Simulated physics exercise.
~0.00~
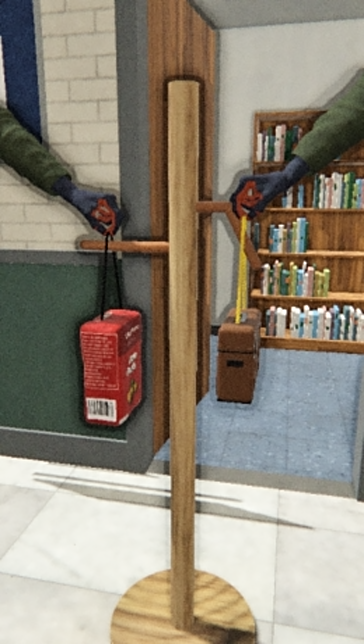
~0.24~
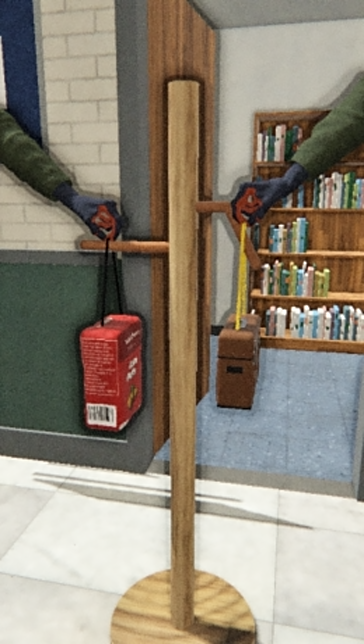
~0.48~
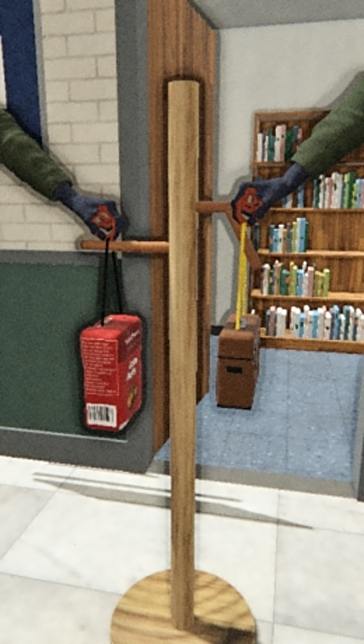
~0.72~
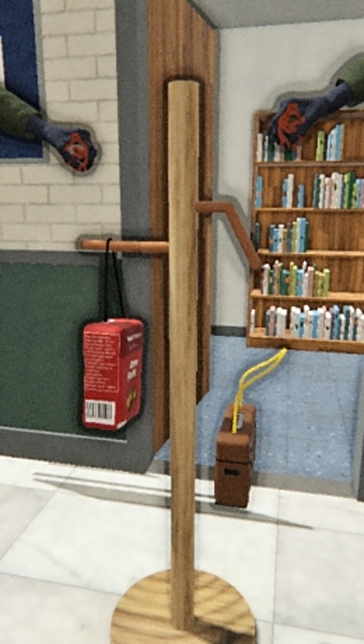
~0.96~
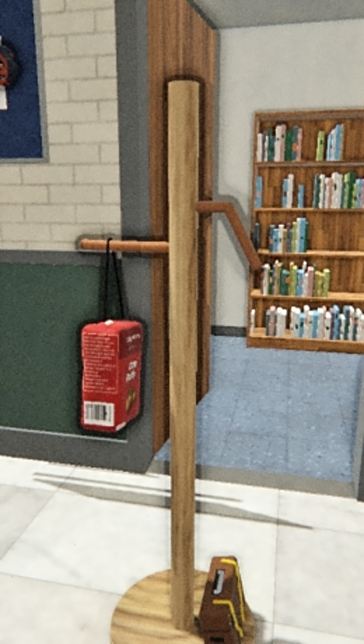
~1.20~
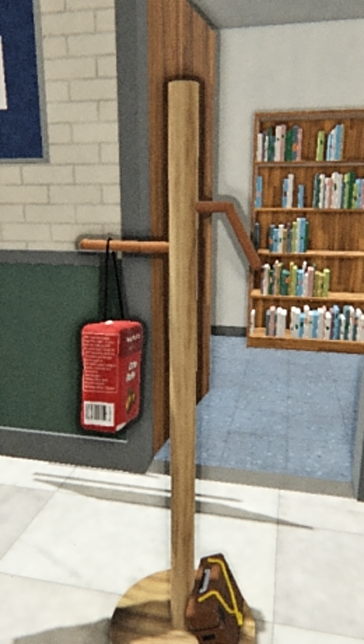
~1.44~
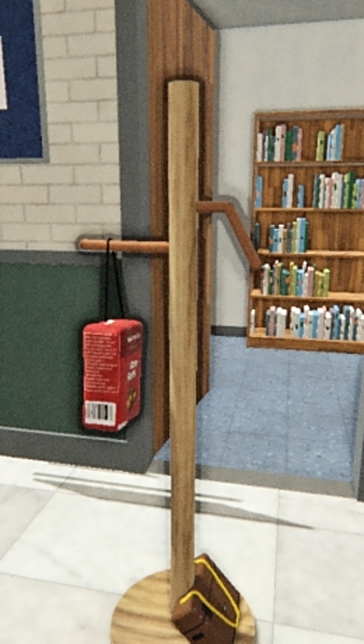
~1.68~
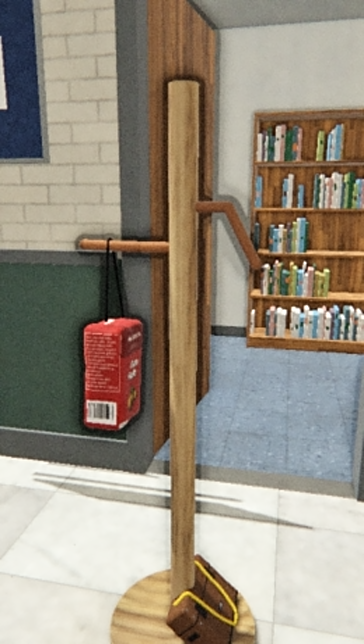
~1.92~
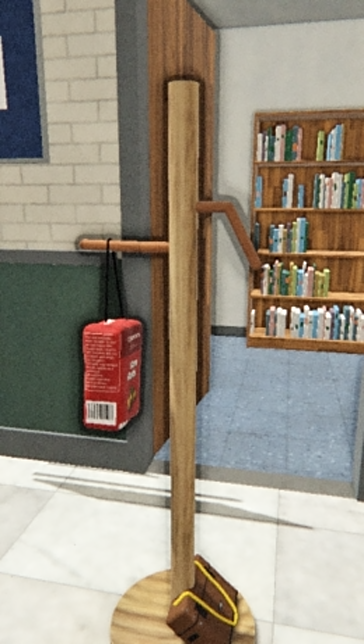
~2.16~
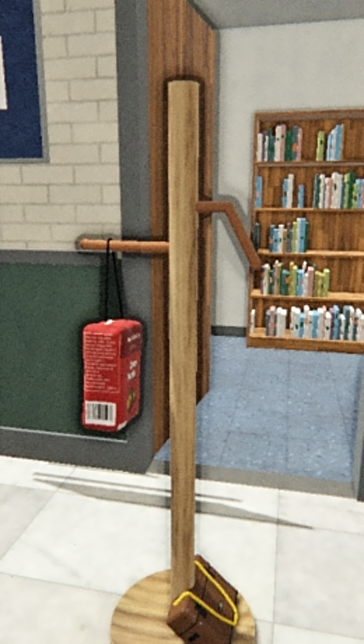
Two gloved hands in green sleeves reach in from either side of a wooden post on a round base, seen from a fixed view in a room with a pale brick wall and bookshelves behind. They lower a red sack by its black loop at the left peg and a brown case by its yellow loop at the right, down-bent peg. The hands let go and draw back. The red sack stays hanging, while the brown case slips off and drops. It lands leaning at the foot of the post, tips leftward and comes to rest on the base, the sack still hanging.
